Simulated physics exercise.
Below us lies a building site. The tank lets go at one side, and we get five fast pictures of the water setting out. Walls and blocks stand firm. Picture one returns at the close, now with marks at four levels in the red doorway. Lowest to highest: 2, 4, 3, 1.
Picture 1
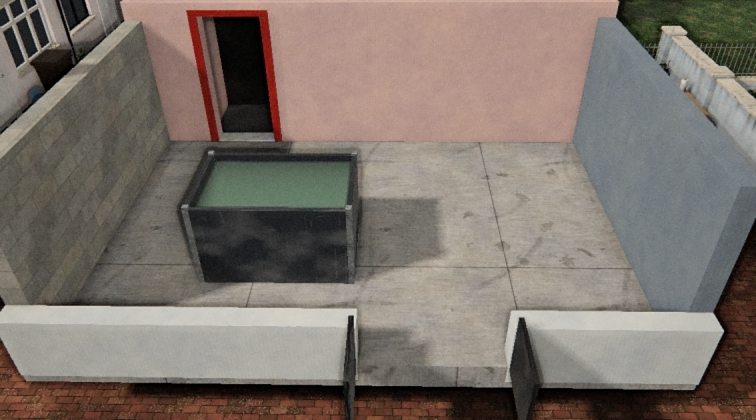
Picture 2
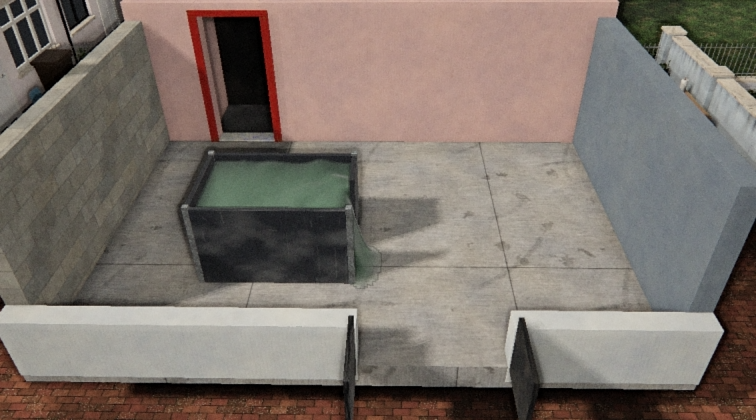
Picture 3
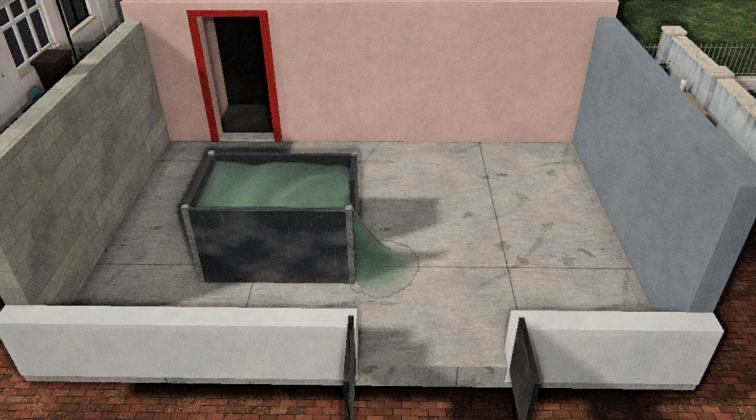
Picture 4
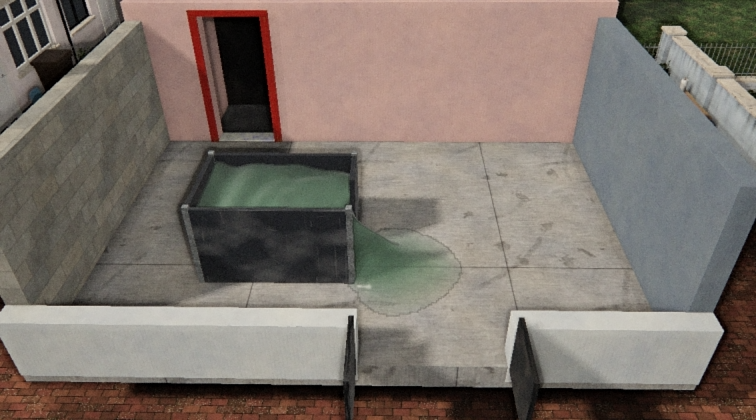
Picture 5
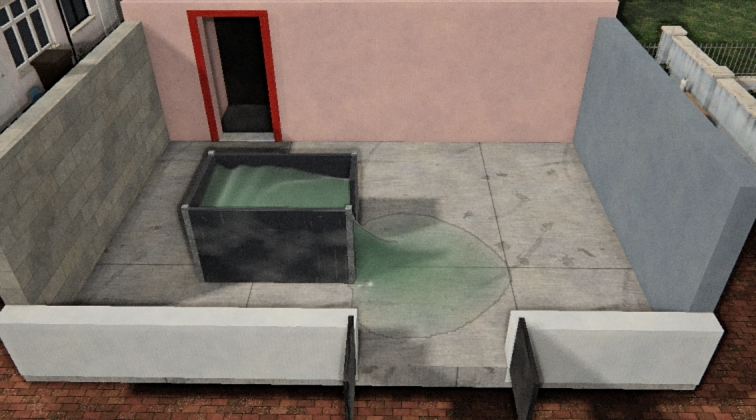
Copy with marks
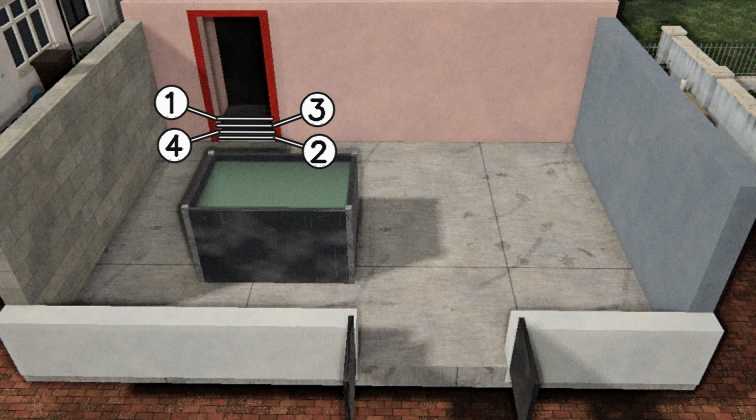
Green water pouring from the right side of a dark tank and spreading in a widening puddle across a walled concrete yard.
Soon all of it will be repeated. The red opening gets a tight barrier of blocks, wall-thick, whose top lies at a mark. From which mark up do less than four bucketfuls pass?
Mark 2 just does it.
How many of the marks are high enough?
All four.
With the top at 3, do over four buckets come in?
No, that is safe.
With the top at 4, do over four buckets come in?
No, not at all.
On the marked copy, 1 at (244, 118); 2 at (247, 137); 3 at (245, 125); 4 at (246, 131); from the bottom up 2, 4, 3, 1.
For mark 1, nothing gets over.
For mark 2, a splash gets over, under a bucket.
For mark 3, nothing gets over.
For mark 4, nothing gets over.
